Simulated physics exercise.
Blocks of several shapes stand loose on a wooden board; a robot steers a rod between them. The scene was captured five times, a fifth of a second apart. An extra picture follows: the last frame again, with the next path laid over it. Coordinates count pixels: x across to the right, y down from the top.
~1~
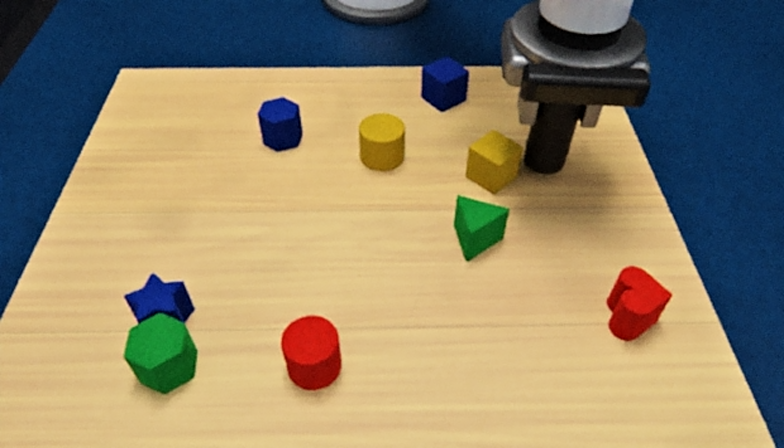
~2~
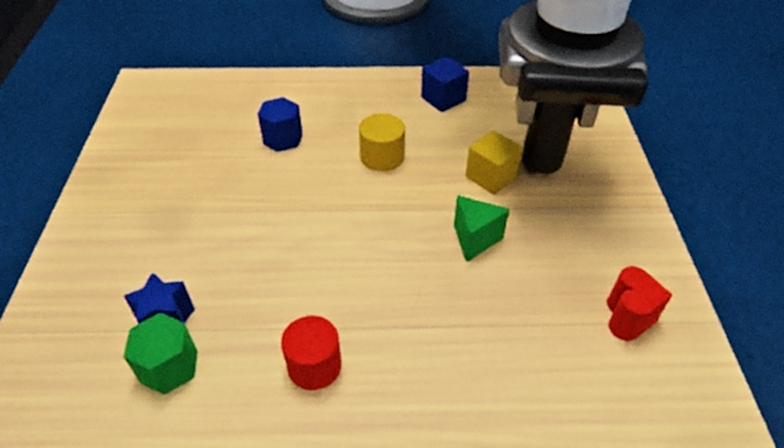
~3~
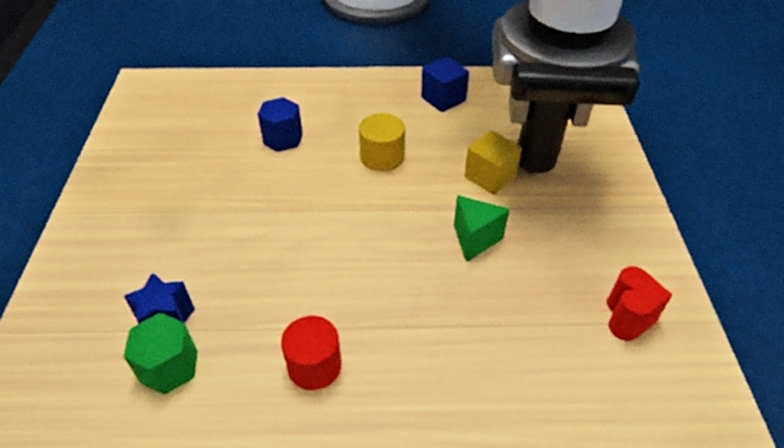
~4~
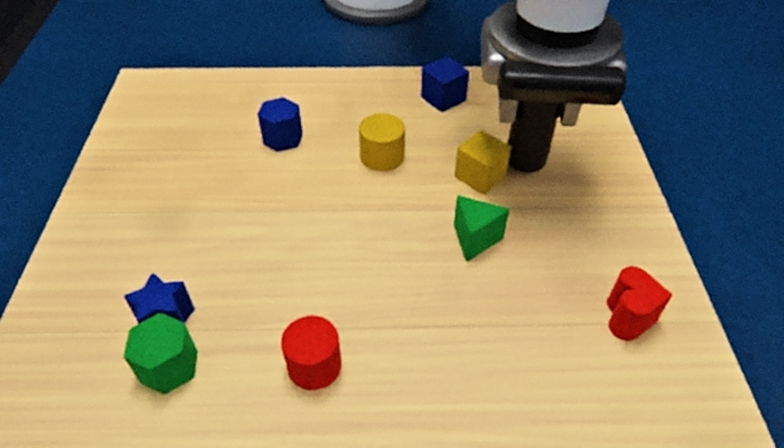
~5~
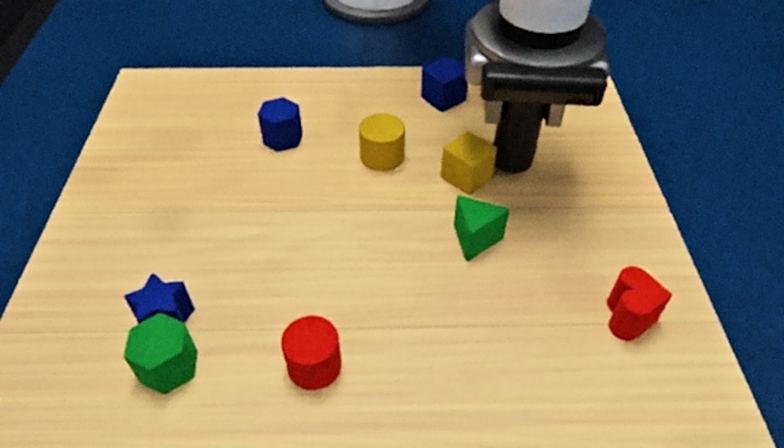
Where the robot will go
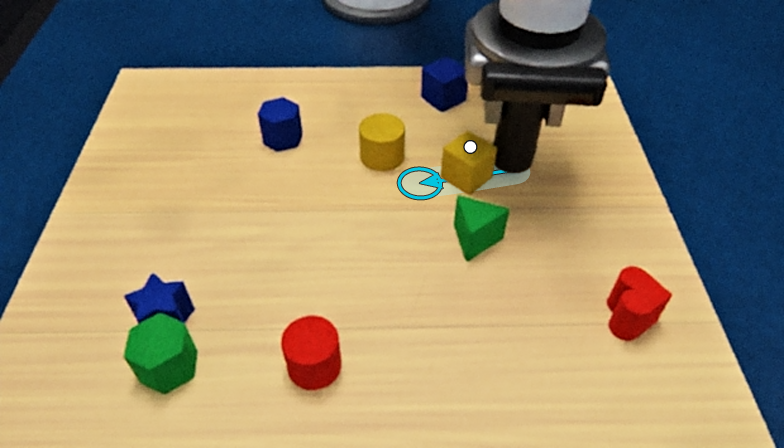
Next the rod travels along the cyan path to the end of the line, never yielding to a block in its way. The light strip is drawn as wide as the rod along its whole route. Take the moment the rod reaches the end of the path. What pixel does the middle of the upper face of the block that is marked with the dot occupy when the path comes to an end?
Somewhere near (379, 152).
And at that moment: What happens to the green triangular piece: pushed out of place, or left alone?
The green triangular piece will stay where it is.
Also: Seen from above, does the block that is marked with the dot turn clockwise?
The answer is yes.
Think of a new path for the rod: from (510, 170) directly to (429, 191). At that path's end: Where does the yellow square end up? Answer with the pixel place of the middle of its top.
It should be at (393, 148) by then.
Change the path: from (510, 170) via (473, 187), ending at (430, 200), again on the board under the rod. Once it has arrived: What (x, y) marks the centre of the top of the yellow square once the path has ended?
The middle of its upper face should be somewhere near (400, 149).
The drawn path runs in a line from (510, 170) to (420, 183); the dot is on the yellow square.
The first path, step by step. Halfway along, rod at (465, 168); yellow square at (422, 148), turned 20° clockwise.
At the end, rod at (420, 174); yellow cylinder at (374, 123); yellow square at (379, 152), turned 40° clockwise; green triangular piece not moved.
